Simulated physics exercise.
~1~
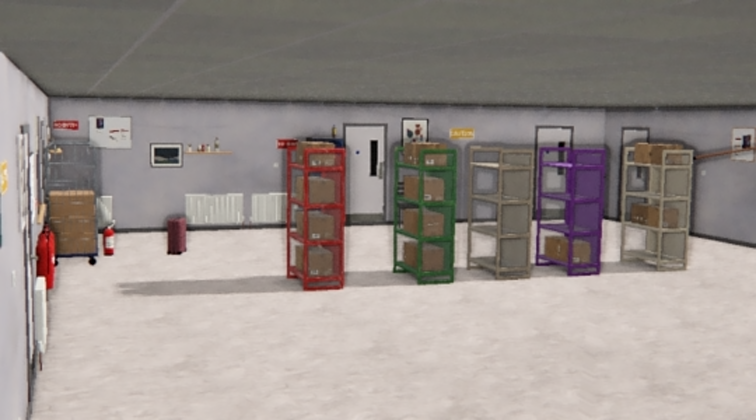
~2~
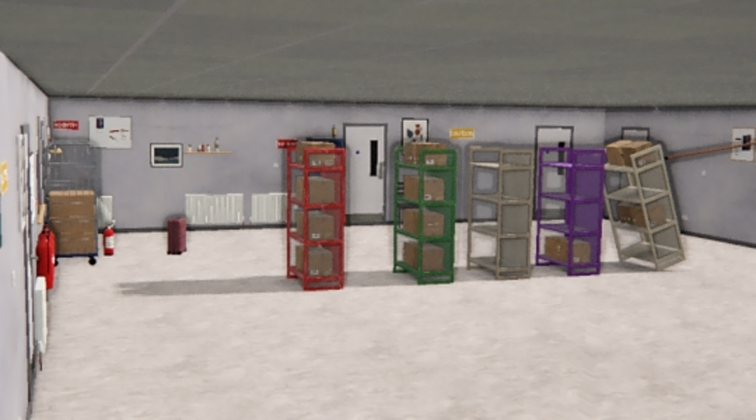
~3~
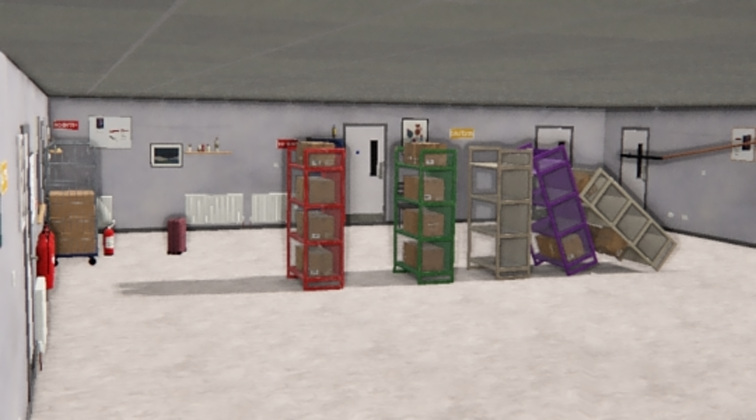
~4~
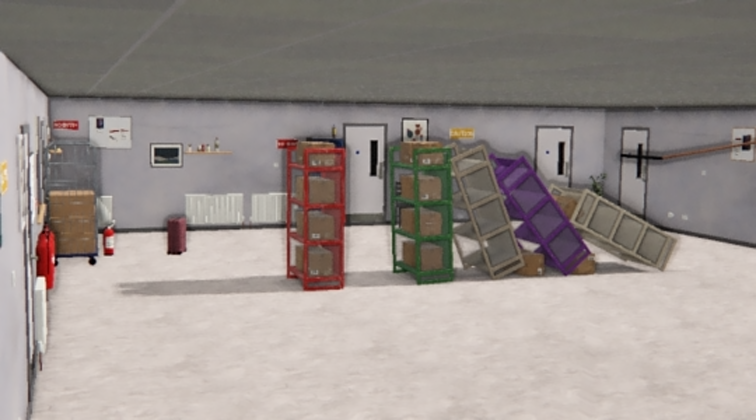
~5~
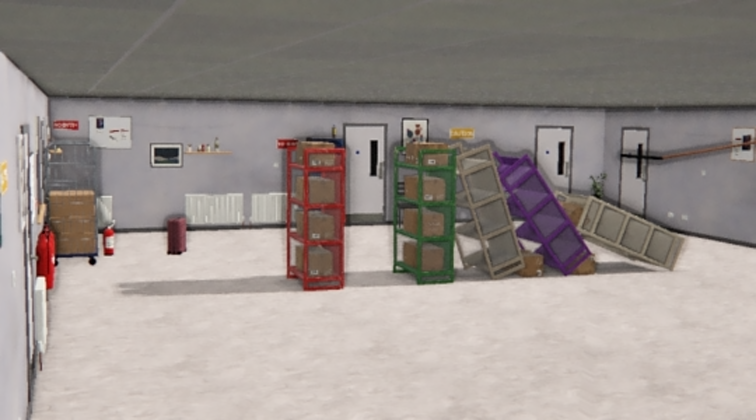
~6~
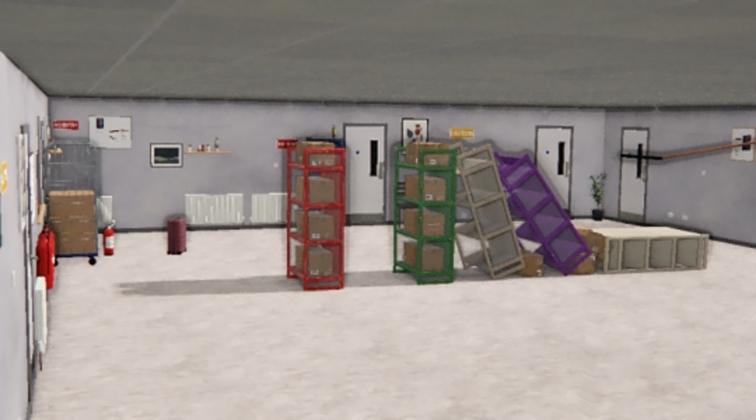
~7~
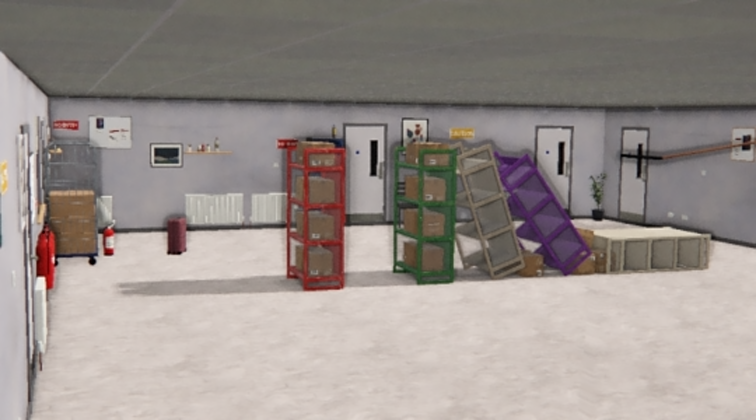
Shelves topple leftward from the right, but the green and red ones stay standing.
